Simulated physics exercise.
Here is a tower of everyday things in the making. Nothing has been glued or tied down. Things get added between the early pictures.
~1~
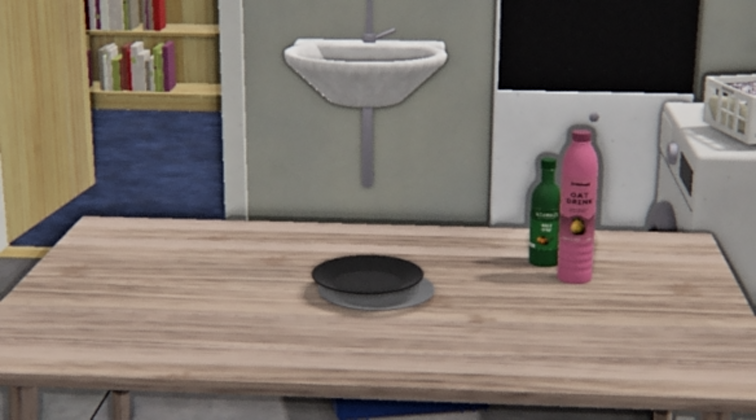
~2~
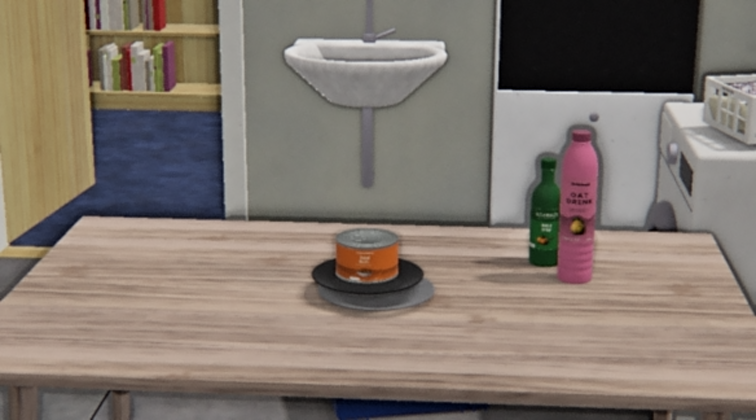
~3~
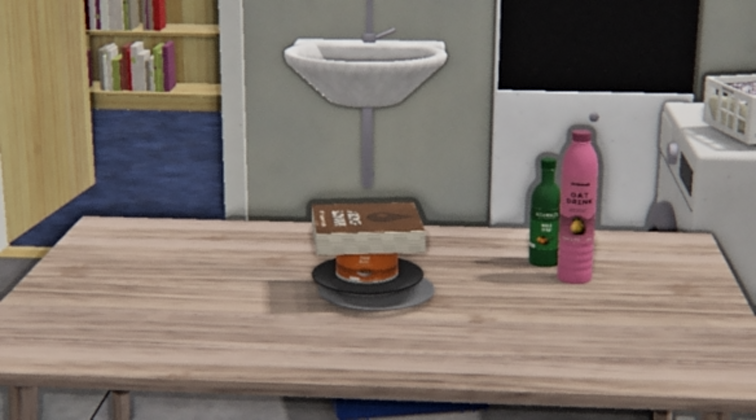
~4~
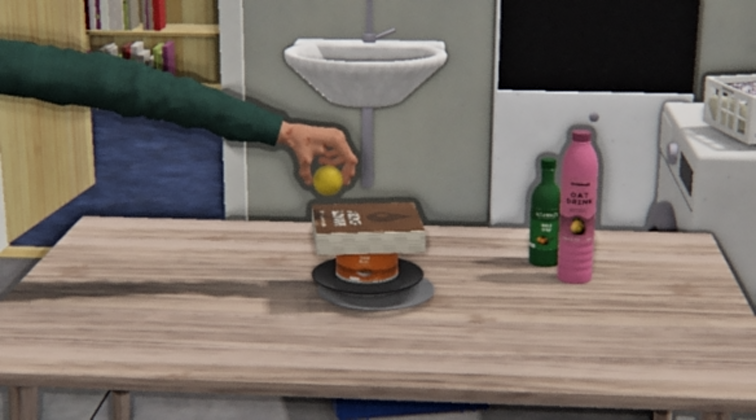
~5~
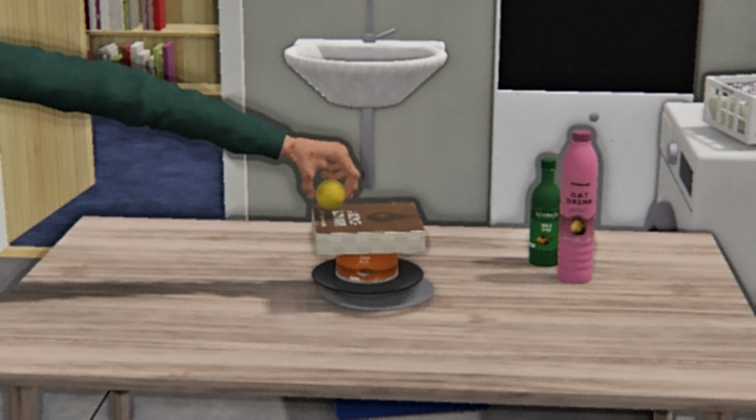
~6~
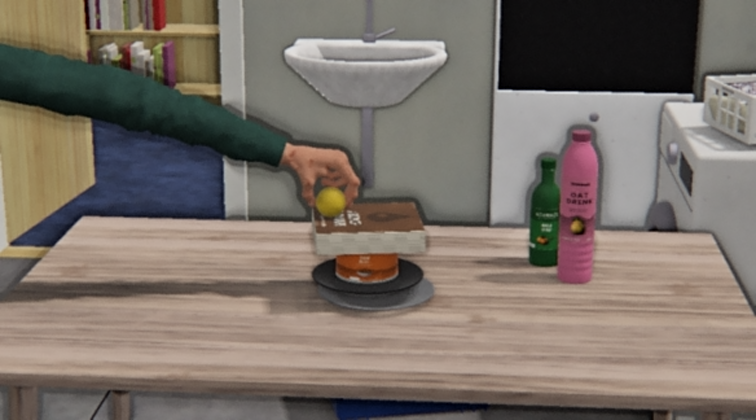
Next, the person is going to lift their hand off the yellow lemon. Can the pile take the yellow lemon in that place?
Safe.
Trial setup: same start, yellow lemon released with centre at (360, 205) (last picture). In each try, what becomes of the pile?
Then it keeps its balance.
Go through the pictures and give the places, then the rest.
In the first frame, the last thing is not in view yet; green bottle (547, 212).
In the second frame, the last thing is not in view yet.
In the third frame, the last thing is not in view yet; orange tub (367, 255).
The fourth frame shows coming down; yellow lemon (328, 181); green bottle (547, 212).
The fifth frame shows coming down; yellow lemon (331, 195).
The sixth frame shows in place under the hand; yellow lemon (331, 202); orange tub (367, 255).
Then, 0.20 s on from there, things are still on the move.
Then, 1.10 s on from there, no change.
Then, 1.80 s on from there, yellow lemon resting near (331, 203).
In the end, all 7 unmoved. At the end, from the last picture's camera, yellow lemon near (331, 203). The pile holds.
